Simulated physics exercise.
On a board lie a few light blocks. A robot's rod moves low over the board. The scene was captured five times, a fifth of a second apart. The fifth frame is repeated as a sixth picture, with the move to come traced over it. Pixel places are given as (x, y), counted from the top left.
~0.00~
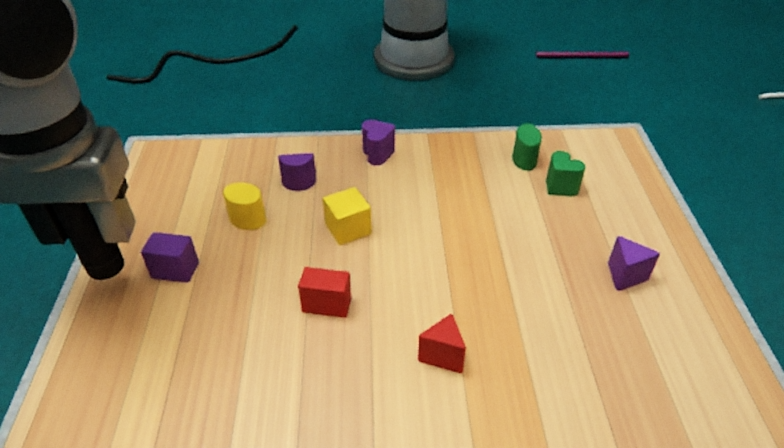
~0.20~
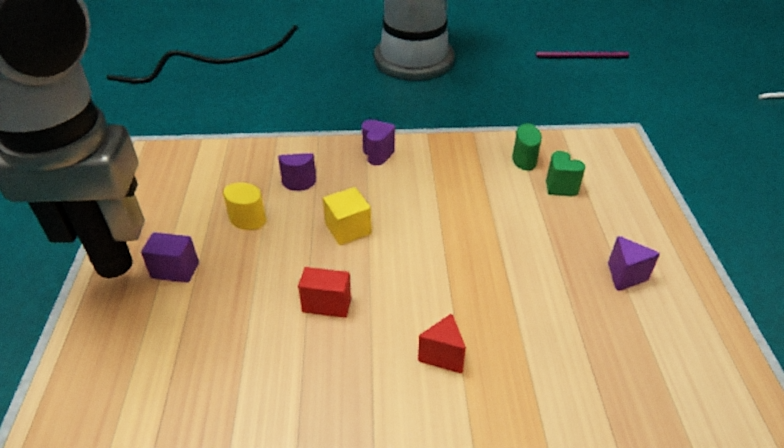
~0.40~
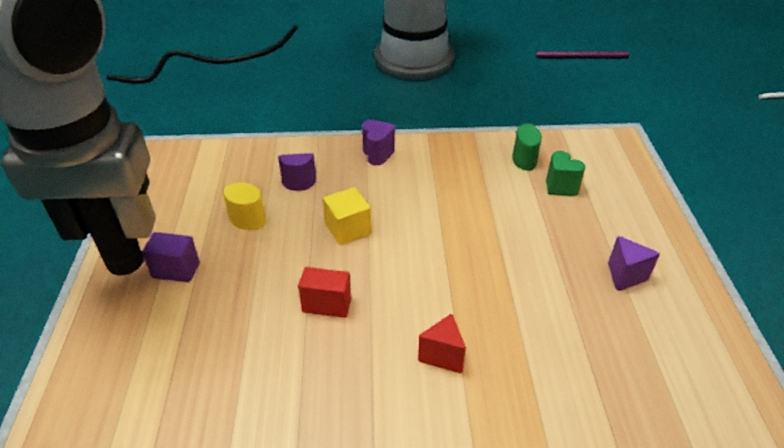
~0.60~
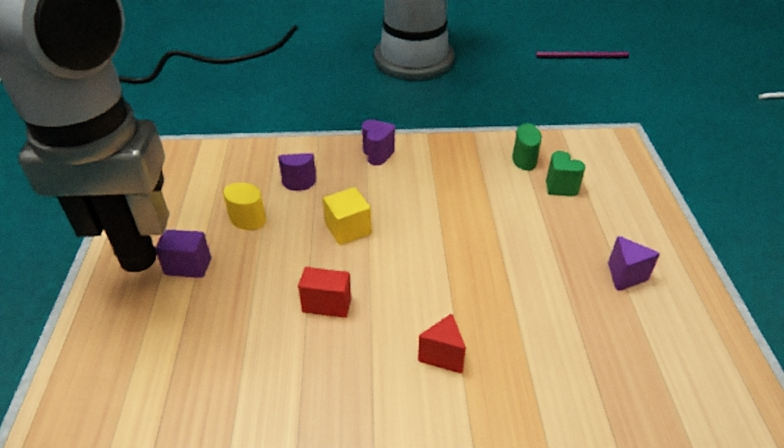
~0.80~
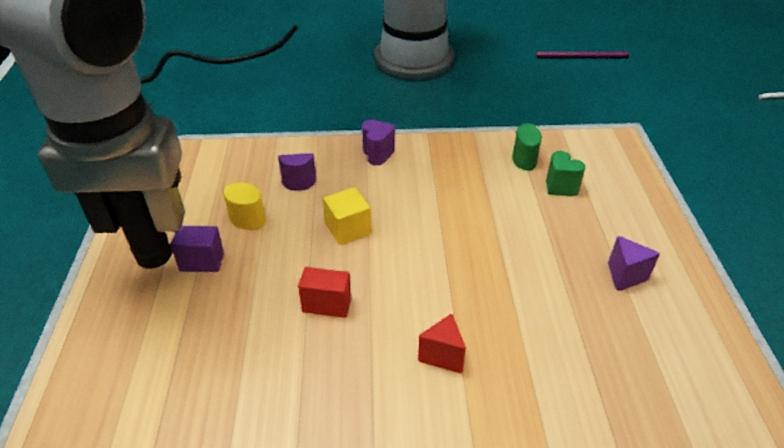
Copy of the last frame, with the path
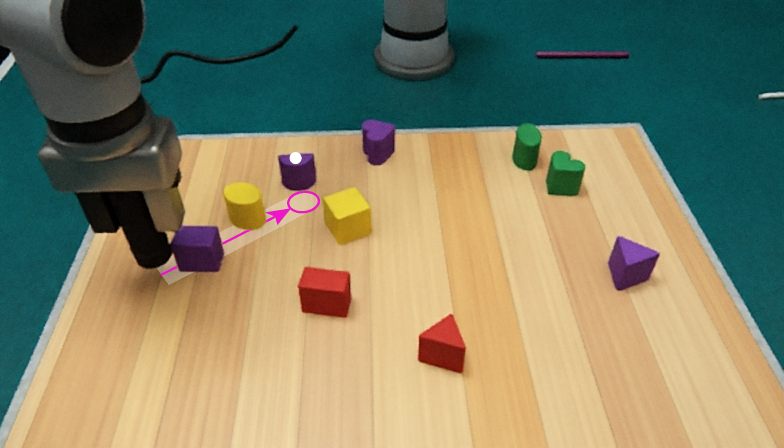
A robot arm's dark rod moving right across a wooden board, meeting a purple block and nudging it slightly rightward.
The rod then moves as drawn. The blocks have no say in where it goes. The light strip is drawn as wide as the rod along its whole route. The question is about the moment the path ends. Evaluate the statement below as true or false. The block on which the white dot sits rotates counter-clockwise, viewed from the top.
It is false.
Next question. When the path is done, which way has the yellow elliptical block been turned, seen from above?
The answer is counter-clockwise.
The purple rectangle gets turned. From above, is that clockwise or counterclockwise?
That block twists clockwise.
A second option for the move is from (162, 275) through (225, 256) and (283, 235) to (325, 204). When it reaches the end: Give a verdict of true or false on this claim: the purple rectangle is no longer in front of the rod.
Answer: False.
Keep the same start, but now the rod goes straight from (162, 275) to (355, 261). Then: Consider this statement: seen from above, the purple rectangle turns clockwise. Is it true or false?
Verdict: False.
The line goes straight from (162, 275) to (304, 202); the dot is on the purple D-shaped block.
The first path, step by step. One third of the way, rod at (208, 231); purple rectangle at (247, 215), turned 20° clockwise.
Two thirds of the way, rod at (257, 207); purple rectangle at (287, 207), turned 80° clockwise; yellow elliptical block at (263, 176), turned 55° anticlockwise.
At the end, rod at (301, 184); purple rectangle at (298, 202), turned 135° clockwise; yellow elliptical block at (277, 162), turned 115° anticlockwise; purple D-shaped block at (301, 150), turned 50° clockwise; yellow square piece unmoved.
